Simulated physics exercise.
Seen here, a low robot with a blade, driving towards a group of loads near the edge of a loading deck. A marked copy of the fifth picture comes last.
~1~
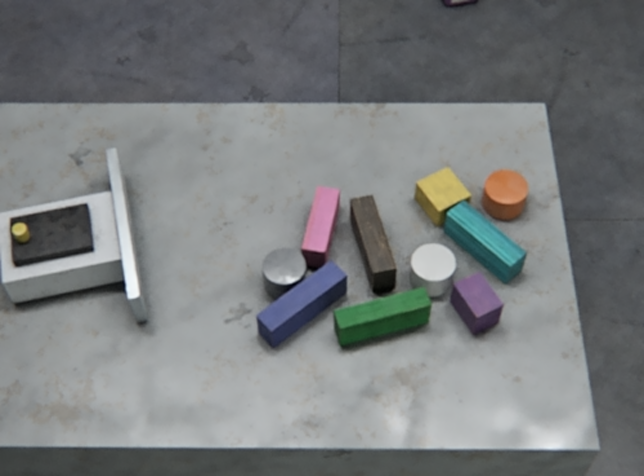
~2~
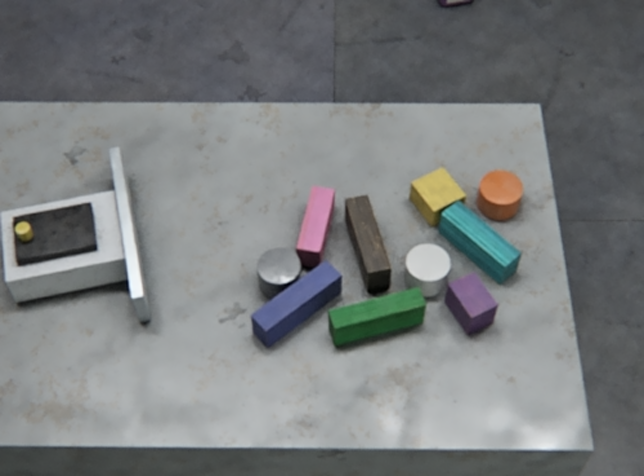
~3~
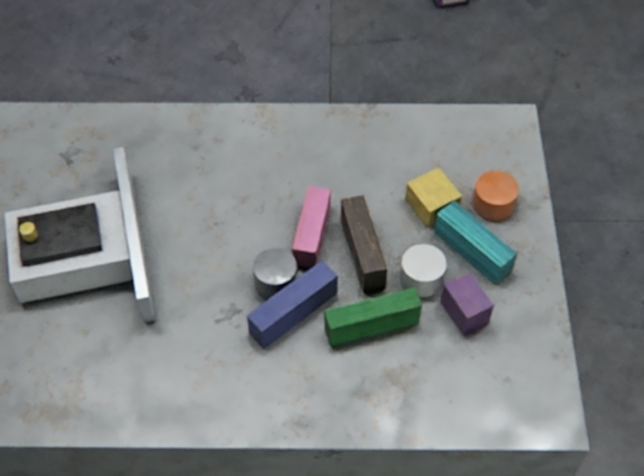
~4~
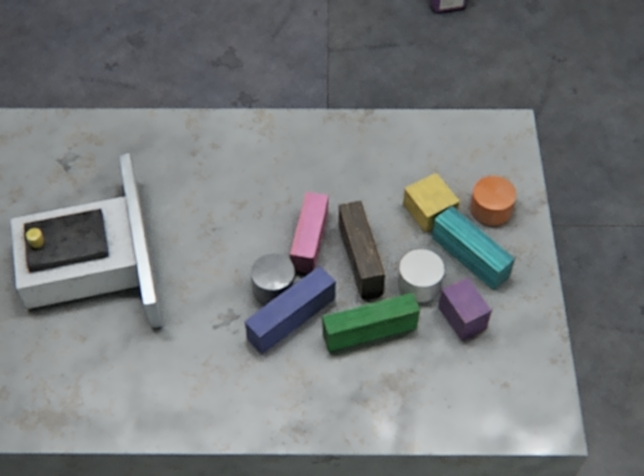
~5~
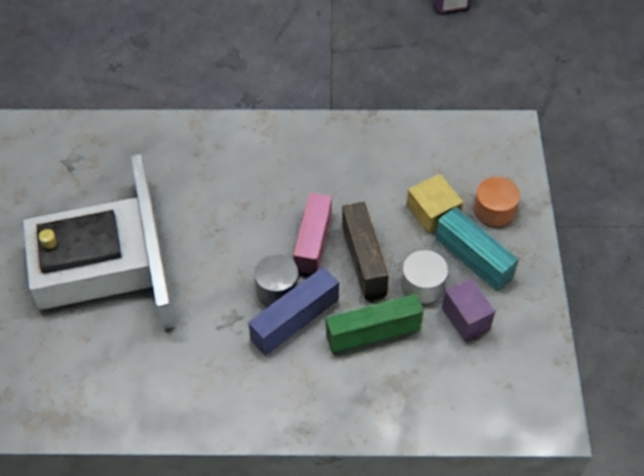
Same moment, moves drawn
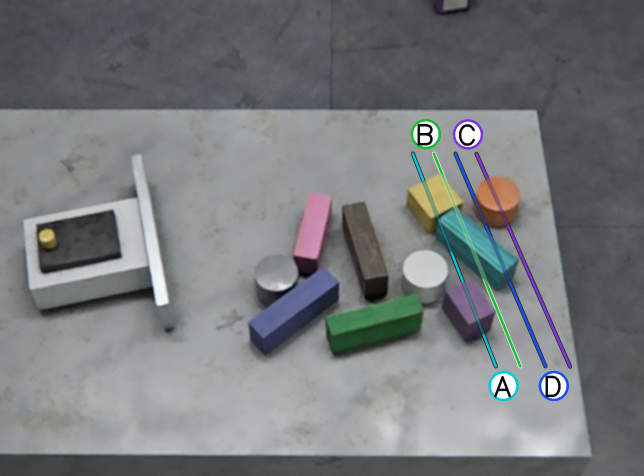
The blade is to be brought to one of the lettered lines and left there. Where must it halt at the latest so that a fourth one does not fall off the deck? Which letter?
The farthest such stop is D.
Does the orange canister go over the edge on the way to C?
By then, yes.
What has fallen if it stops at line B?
It is the orange canister.
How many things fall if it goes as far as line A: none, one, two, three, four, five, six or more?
In all, none.
On the copy, A at (451, 252); B at (474, 252); C at (520, 252); D at (497, 252).
On D. First, robot (210, 239); blue bar (319, 317); pink stick (322, 228).
Then, robot (338, 239); orange canister (503, 200); turquoise stick (494, 243).
Finally, robot (438, 239); turquoise stick over the edge; orange canister over the edge; three fallen.
By contrast, A is within the limit but short; B is within the limit but short; C drops five.
